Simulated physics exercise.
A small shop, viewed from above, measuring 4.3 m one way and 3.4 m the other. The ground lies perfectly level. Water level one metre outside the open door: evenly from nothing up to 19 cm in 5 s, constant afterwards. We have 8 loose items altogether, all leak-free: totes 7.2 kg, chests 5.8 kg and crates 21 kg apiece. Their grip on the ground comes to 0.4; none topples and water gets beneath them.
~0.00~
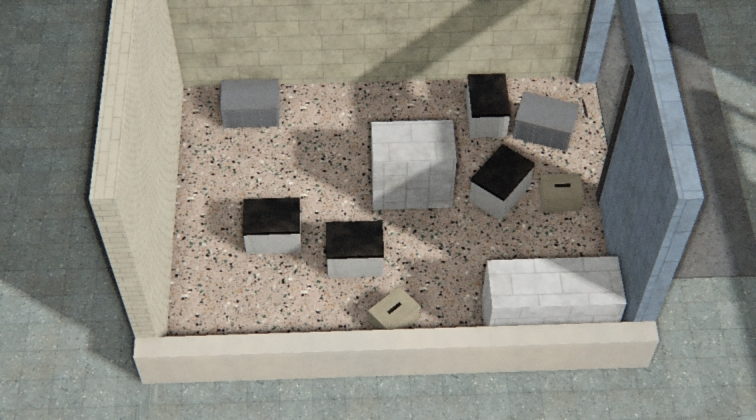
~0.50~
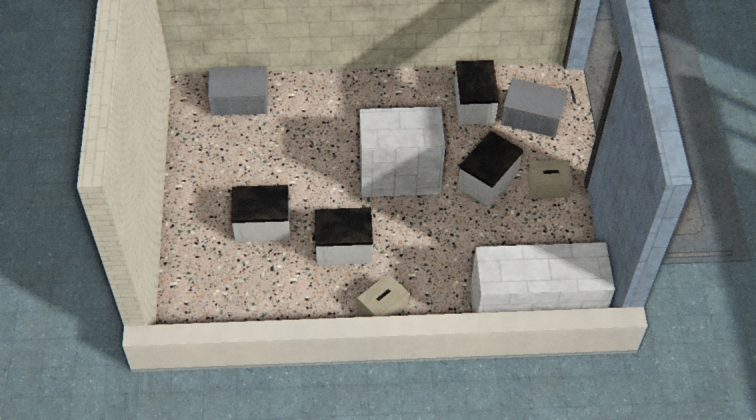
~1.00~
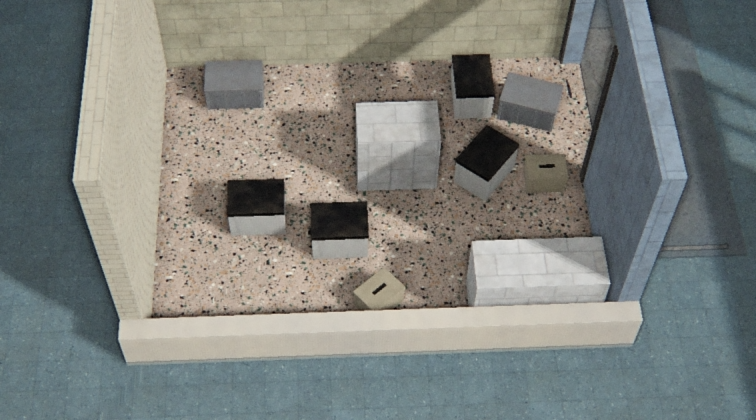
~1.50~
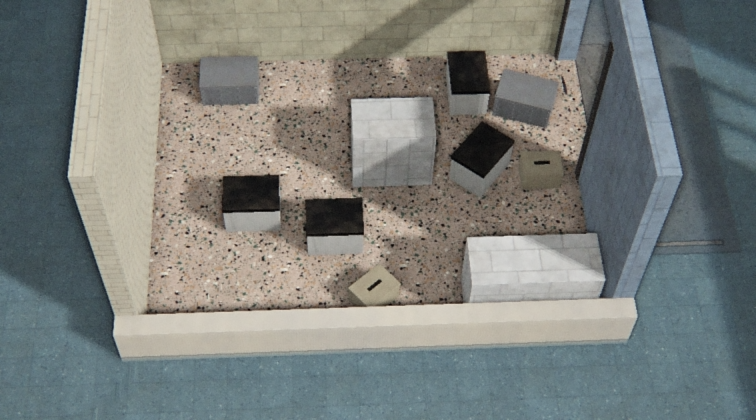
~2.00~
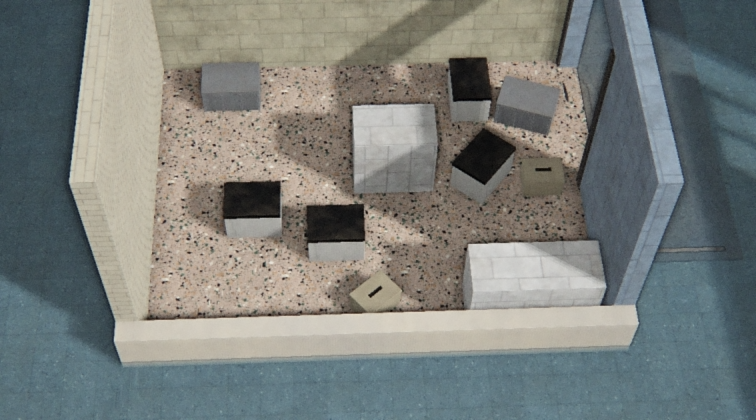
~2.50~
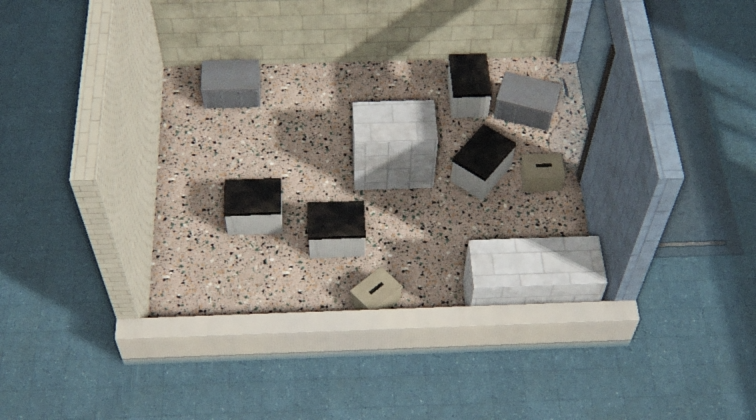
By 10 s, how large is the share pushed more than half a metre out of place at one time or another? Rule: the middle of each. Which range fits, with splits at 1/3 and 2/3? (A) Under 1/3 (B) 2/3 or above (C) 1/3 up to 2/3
Answer: B.
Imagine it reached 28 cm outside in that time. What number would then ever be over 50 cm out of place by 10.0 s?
That would give 7.
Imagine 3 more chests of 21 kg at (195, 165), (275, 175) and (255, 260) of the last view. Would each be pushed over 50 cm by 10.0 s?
Order as given - above the limit, inside the limit, inside the limit.
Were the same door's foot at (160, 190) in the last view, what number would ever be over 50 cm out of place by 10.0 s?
Count: 4.
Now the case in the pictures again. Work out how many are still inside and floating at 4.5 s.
By my count, 0.
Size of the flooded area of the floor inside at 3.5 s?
About 1.0 m2 is covered.
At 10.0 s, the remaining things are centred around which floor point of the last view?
They're centred close to (266, 246).
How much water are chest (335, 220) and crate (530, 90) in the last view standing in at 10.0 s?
Roughly 10 and 10 cm.
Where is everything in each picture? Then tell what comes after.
A tote at (563, 186) rests on the ground; a chest at (355, 238), on the bottom; 0.0 m2 under water; 0 of 8 have shifted, in the first picture.
A tote at (551, 172) rests on the ground; a chest at (343, 225) rests on the ground; water covers 0.0 m2; 0 of 8 have shifted, in the second picture.
A tote at (547, 167), on the bottom; a chest at (339, 219) rests on the ground; water covers 0.0 m2; 0 of 8 have shifted, in the third picture.
A tote at (542, 163) rests on the ground; a chest at (335, 216), on the bottom; water covers 0.0 m2; 0 of 8 have shifted, in the fourth picture.
A tote at (543, 170), on the bottom; a chest at (336, 222) rests on the ground; water covers 0.0 m2; 0 of 8 have shifted, in the fifth picture.
A tote at (544, 166), on the bottom; a chest at (336, 219) rests on the ground; 0.2 m2 under water; 0 of 8 have shifted, in the sixth picture.
After 3.5 s 0 of 8 are over 50 cm from their spots; 0 afloat.
After 4.5 s 0 of 8 are over 50 cm from their spots; 0 afloat.
After 7.0 s 3 of 8 are over 50 cm from their spots; 2 afloat.
After 10.0 s 7 of 8 are over 50 cm from their spots, and 7 have been at some point; 7 afloat.
